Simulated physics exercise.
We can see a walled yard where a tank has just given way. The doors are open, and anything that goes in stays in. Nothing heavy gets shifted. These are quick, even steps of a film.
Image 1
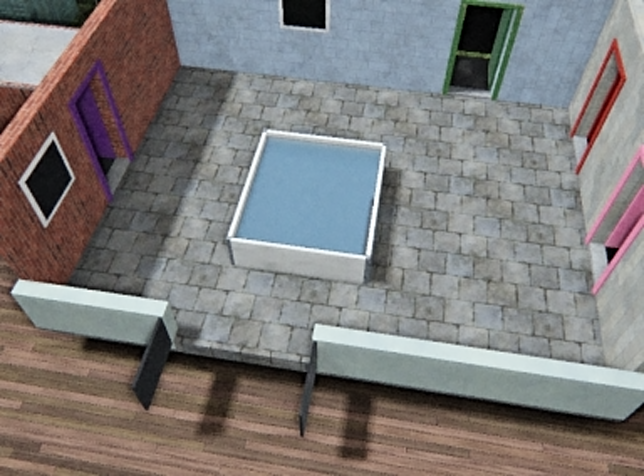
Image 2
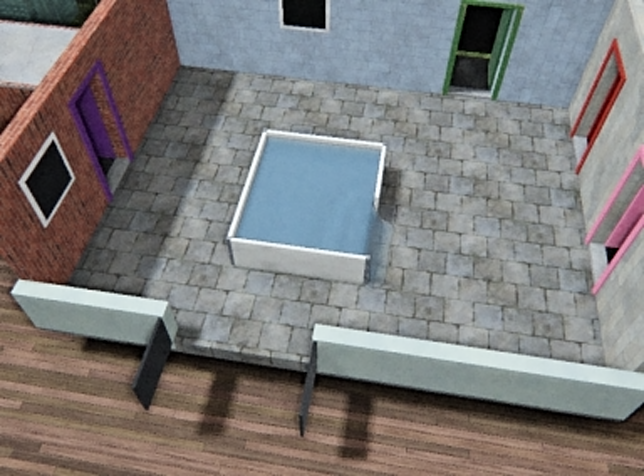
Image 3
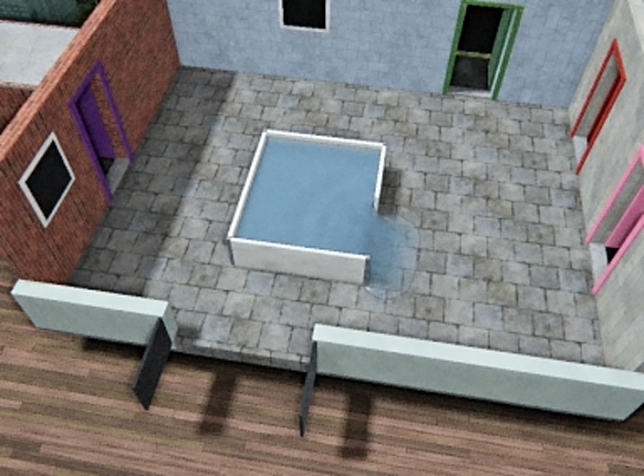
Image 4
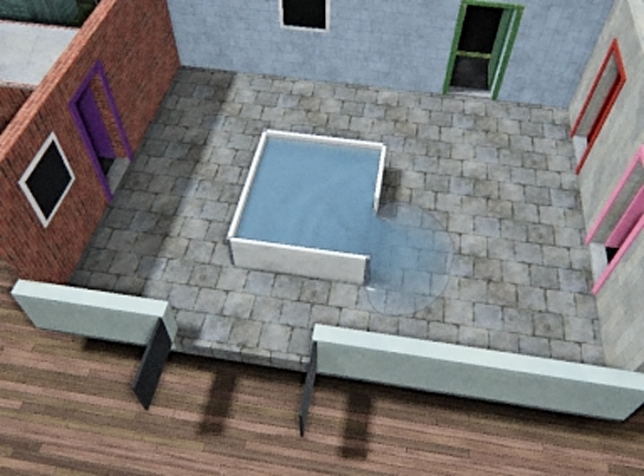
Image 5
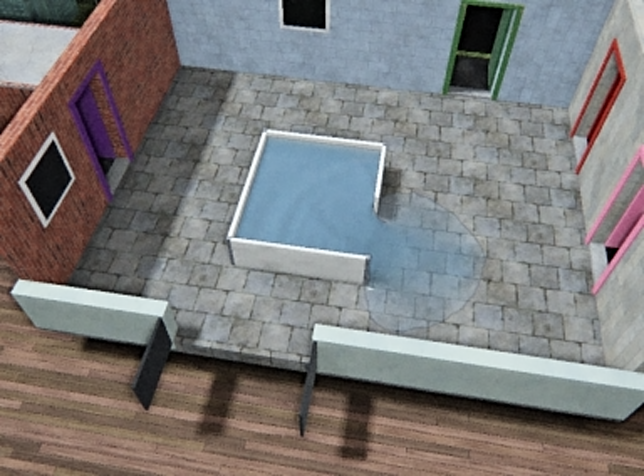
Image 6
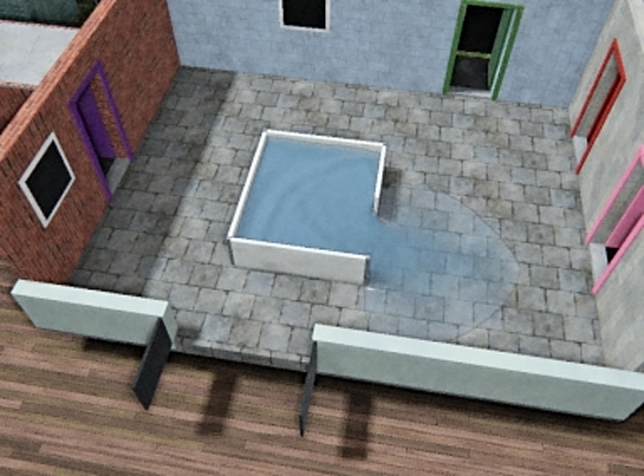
At the start, a white-walled tank of still blue water stands whole in a paved yard with colourful doorways. Then a gap opens in its right side and water pours through onto the grey stones. The shallow sheet fans outward to the right, growing steadily wider across the paving.
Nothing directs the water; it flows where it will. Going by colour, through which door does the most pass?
Through the pink door.
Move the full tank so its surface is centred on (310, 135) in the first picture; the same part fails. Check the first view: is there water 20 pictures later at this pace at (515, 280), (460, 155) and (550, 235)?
In the order given: Wetted, wetted and wetted.
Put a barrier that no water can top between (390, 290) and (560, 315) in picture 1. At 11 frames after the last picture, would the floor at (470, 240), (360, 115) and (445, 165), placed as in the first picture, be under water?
Well, in order I'd call them reached, unreached and unreached.
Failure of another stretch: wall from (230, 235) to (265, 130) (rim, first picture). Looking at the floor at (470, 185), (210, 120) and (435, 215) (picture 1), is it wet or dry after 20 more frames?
The first spot is left untouched, the second is soaked through and the third is left untouched.
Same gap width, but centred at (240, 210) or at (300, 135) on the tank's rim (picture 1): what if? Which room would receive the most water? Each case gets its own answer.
In the first try it's the purple door, in the second the red one.
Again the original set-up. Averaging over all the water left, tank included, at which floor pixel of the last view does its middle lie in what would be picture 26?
I'd mark it close to (424, 248).
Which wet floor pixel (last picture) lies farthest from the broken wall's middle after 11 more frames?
I'd say near (576, 162).
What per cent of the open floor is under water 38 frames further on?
I'd guess some 50 per cent.
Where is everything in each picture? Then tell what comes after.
In the first picture, the water tank at (312, 192) is whole and still.
In the second picture, water pours out at (369, 242) and has run to (373, 285).
In the third picture, the front is at (413, 229), out from the gap at (369, 244).
In the fourth picture, water pours out at (368, 245) and has run to (448, 242).
In the fifth picture, the front is at (480, 257), out from the gap at (369, 244).
In the sixth picture, water pours out at (369, 244) and has run to (513, 265).
A moment on, water covers 25 % of the floor; pink door a trickle in, purple door not reached, green door not reached, red door not reached.
Next, water covers 30 % of the floor; pink door some in, purple door not reached, green door not reached, red door not reached.
Then, water covers 35 % of the floor; pink door a lot in, purple door not reached, green door not reached, red door wet at the sill, nothing in.
Later, water covers 50 % of the floor; pink door a lot in, purple door not reached, green door a trickle in, red door a trickle in.
In the end, water covers 85 % of the floor; pink door a lot in, purple door not reached, green door some in, red door some in; the pink door has let in the most.
